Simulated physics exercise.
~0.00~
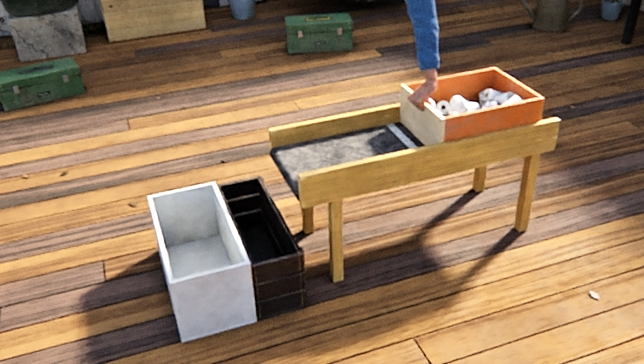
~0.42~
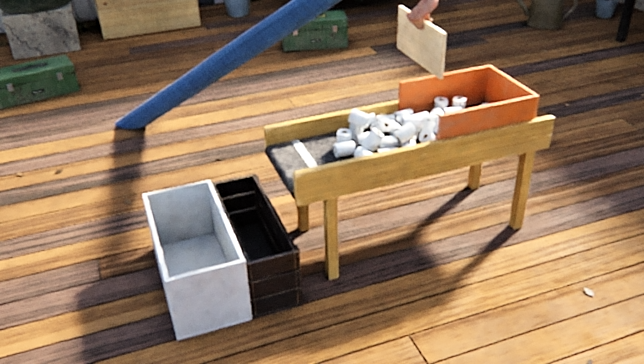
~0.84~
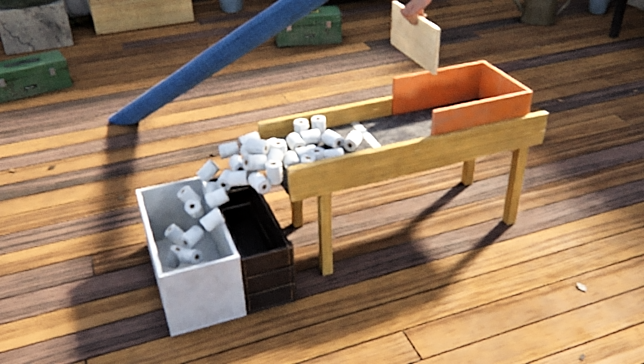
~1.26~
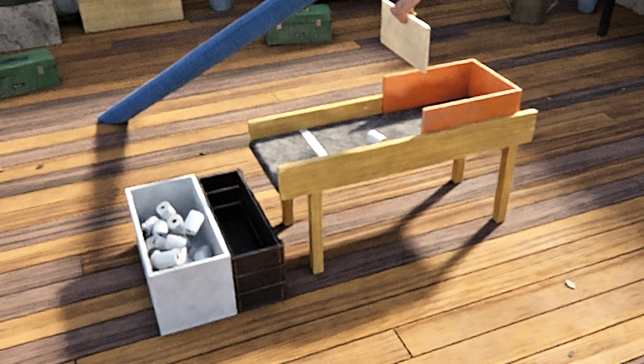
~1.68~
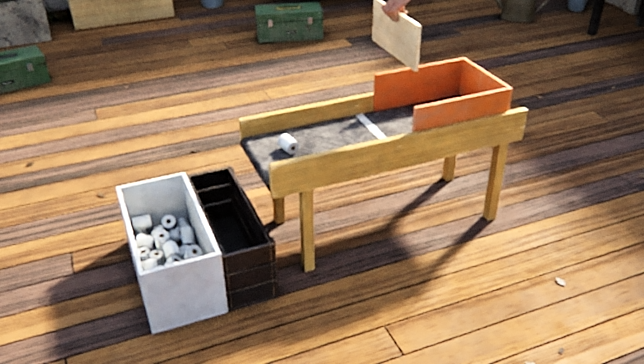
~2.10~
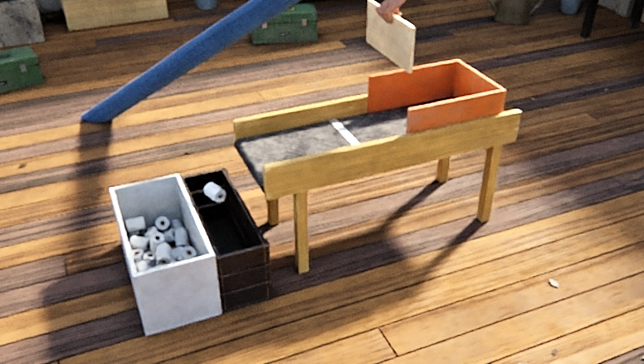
A hand reaches down to an orange pen of white paper rolls at the right end of a wooden-sided conveyor belt, seen from above on a sunlit plank floor. A long white box and a black bin stand beside each other at lower left, with green toolboxes behind. The hand lifts away a pale wooden gate, and the rolls travel left along the dark belt in a loose heap. They tumble off the end, dropping into the white box. One straggler follows and lands in the black bin, leaving the belt clear of rolls.
